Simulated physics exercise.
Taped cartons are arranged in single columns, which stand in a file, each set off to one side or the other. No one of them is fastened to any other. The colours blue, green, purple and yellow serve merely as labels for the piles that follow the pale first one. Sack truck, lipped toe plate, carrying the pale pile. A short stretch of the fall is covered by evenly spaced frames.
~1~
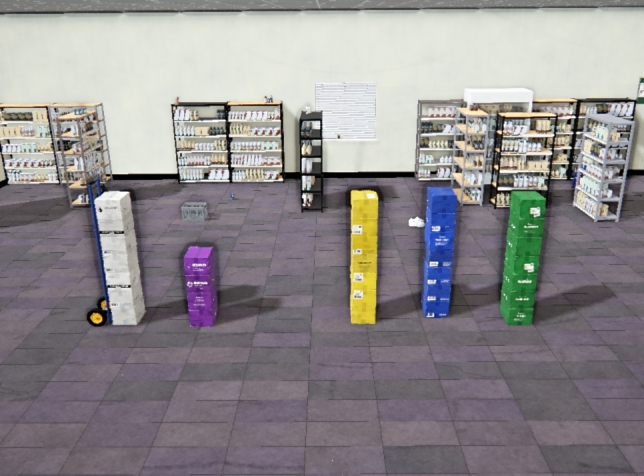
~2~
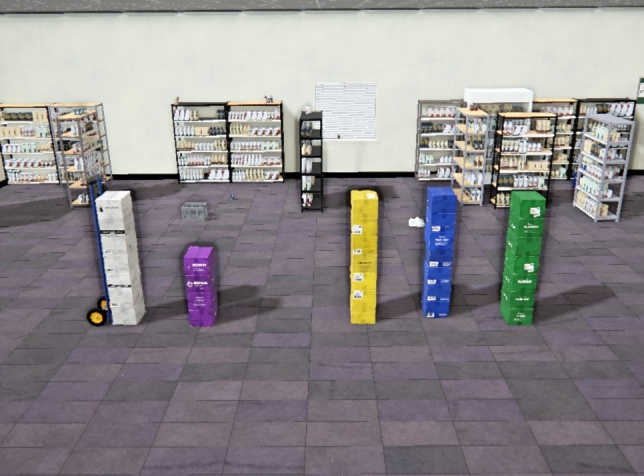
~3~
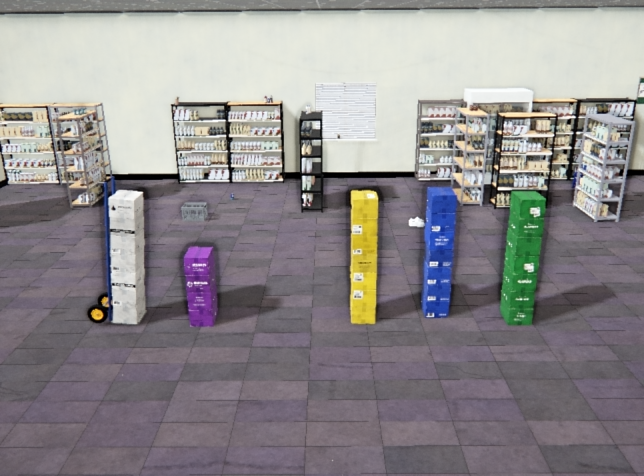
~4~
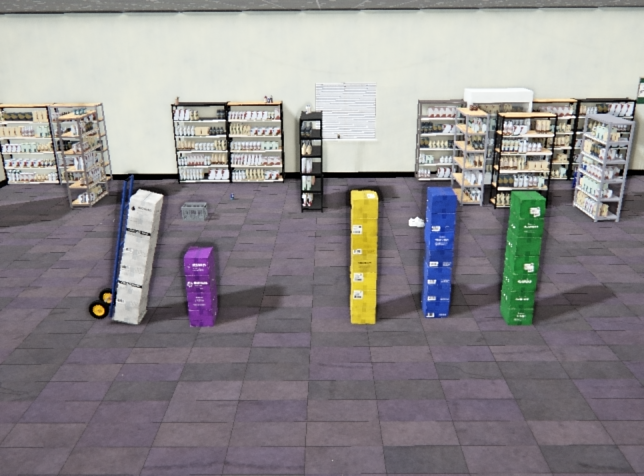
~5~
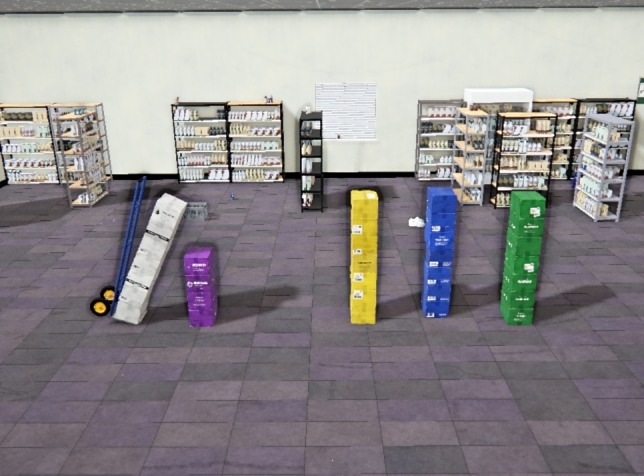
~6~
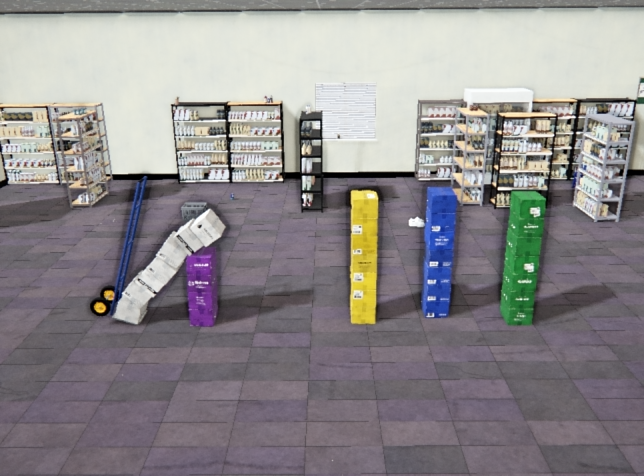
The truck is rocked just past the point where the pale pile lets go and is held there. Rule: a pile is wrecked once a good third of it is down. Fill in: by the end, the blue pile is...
By the end, the blue pile is still up.
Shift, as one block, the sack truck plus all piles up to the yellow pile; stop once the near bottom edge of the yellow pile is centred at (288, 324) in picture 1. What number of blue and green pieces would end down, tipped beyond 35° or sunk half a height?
Pieces down in the end - blue 0, green 0.
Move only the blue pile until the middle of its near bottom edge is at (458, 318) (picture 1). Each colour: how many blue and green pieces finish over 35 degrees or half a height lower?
Blue: 0; green: 0.
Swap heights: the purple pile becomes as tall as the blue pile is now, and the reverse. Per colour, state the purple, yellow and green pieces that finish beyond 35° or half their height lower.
By colour, the number down is purple 6, yellow 0 and green 0.
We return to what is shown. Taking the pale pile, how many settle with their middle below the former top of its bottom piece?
Count: 6.
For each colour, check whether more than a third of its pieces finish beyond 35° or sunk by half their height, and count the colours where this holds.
Counting by colour, the total comes out at 1.
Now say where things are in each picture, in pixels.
In the first picture (pixels give the middle of a visible side), truck frame (94, 214) level; top blue carton (444, 205); top purple carton (196, 267); none of the others has stirred.
In the second picture, truck frame (95, 214) rocked barely; top blue carton (444, 205).
In the third picture, truck frame (107, 212) rocked a little, top of the pale pile leaning a little; top blue carton (444, 205); none of the others has stirred.
In the fourth picture, truck frame (123, 210) rocked a little, top of the pale pile leaning clearly; top blue carton (444, 205); none of the others has stirred.
In the fifth picture, truck frame (133, 211) rocked clearly, top of the pale pile leaning clearly; top blue carton (444, 205); none of the others has stirred.
In the sixth picture, truck frame (133, 211) rocked clearly, top of the pale pile leaning steeply; top blue carton (444, 205); top purple carton (199, 266) a little from its place; one has shifted.
Shortly afterwards, 6 of the pale pile down; none of the 7 blue cartons down (0 of 25 in all colours); top blue carton unmoved; top purple carton tilted a little.
Next, 6 of the pale pile down; none of the 7 blue cartons down (4 of 25 in all colours); top blue carton unmoved; top purple carton tilted steeply, about its own height lower.
In the end, 6 of the pale pile down; none of the 7 blue cartons down (4 of 25 in all colours); top blue carton unmoved; top purple carton on its side. From the last view, middles, top blue carton near (442, 200), top purple carton near (286, 309).
